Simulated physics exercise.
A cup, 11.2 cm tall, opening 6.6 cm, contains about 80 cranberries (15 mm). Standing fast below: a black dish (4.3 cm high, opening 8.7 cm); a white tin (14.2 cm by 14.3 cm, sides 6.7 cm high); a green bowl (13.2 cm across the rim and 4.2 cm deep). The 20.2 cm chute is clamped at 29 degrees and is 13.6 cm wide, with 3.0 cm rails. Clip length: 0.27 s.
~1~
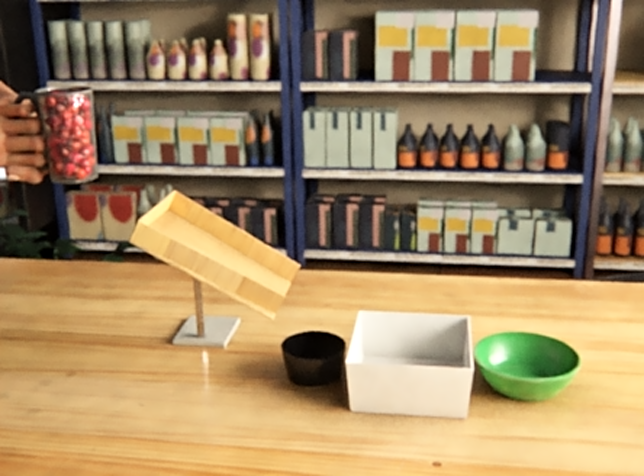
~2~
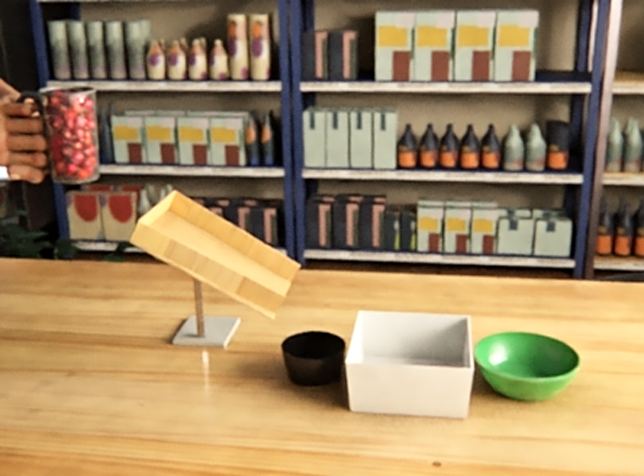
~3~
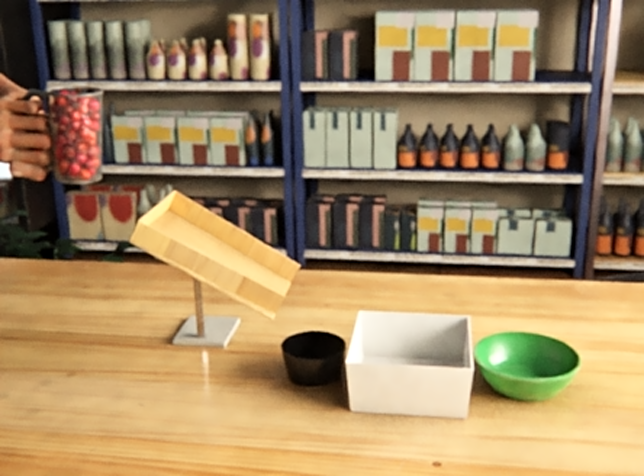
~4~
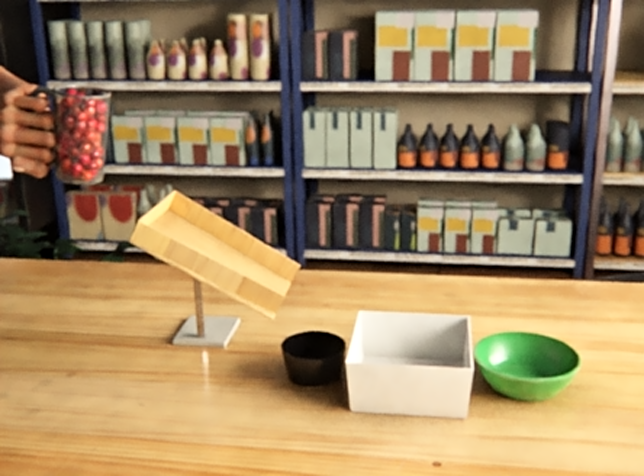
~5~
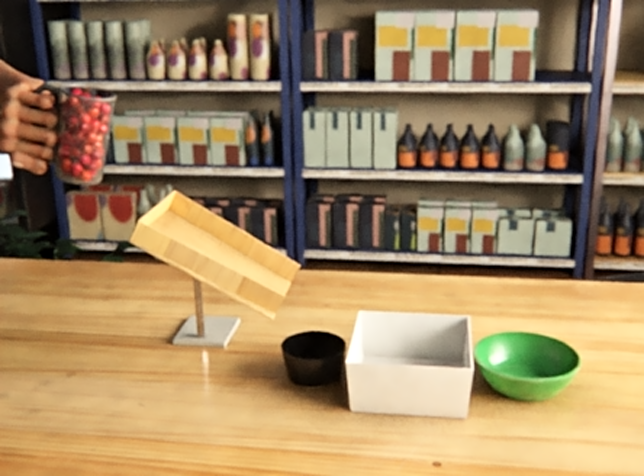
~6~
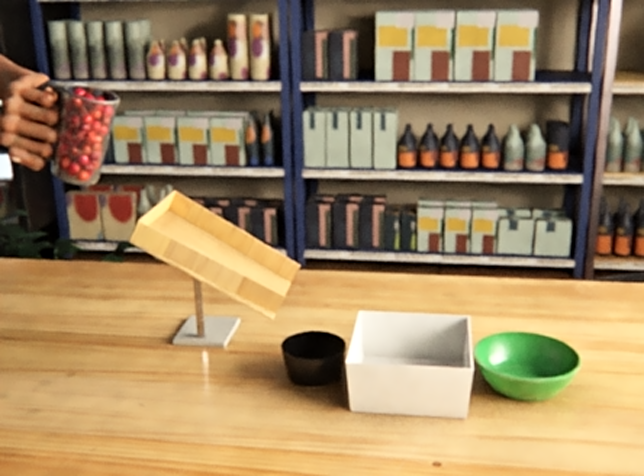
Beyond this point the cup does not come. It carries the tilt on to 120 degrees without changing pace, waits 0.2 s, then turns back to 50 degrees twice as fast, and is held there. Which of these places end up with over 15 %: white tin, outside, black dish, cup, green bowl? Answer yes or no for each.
White tin - no; outside everything - yes; black dish - no; cup - no; green bowl - no.
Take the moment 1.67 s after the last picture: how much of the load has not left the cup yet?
Near 0 in a hundred.
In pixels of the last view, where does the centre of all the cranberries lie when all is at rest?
Around (120, 362).
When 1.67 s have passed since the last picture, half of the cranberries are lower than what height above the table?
Around 0 cm above the table.
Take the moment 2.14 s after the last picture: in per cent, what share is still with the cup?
Close to 0 per cent of the load has not yet gone.
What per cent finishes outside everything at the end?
I'd put it at close to 95 per cent.
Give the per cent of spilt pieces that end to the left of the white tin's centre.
Close to 100 in a hundred.
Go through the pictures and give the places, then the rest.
In the first frame, cup at (66, 108); tilt 0 degrees; moved 0.0 cm; lip at (89, 91); top of the load at (72, 100); black dish at (314, 345); white tin at (411, 338); green bowl at (527, 354).
In the second frame, cup at (69, 109); tilt 1 degrees; moved 0.3 cm; lip at (92, 92); top of the load at (75, 100).
In the third frame, cup at (75, 109); tilt 4 degrees; moved 0.9 cm; low side right; lip at (99, 93); top of the load at (62, 101).
In the fourth frame, cup at (82, 111); tilt 9 degrees; moved 1.6 cm; low side right; lip at (107, 96); top of the load at (93, 101).
In the fifth frame, cup at (86, 112); tilt 13 degrees; moved 1.9 cm; low side right; lip at (113, 99); top of the load at (97, 101).
In the sixth frame, cup at (87, 113); tilt 18 degrees; moved 1.9 cm; low side right; lip at (116, 102); top of the load at (88, 102); black dish at (314, 345); white tin at (411, 338); green bowl at (527, 354).
Then, 0.64 s after the last picture, tilt 72 degrees; cup 100 %; middle of all pieces near (83, 135).
Then, 1.18 s after the last picture, tilt 118 degrees; slope 25 %, outside 5 %, cup 70 %, in the air 5 %; middle of all pieces near (97, 174).
Then, 1.67 s after the last picture, tilt 94 degrees; slope 15 %, outside 75 %, in the air 10 %; middle of all pieces near (127, 331).
Then, 2.14 s after the last picture, tilt 50 degrees; black dish 5 %, outside 95 %; middle of all pieces near (122, 361).
In the end, white tin 0 %, slope 0 %, black dish 5 %, outside 95 %, cup 0 %, green bowl 0 %.
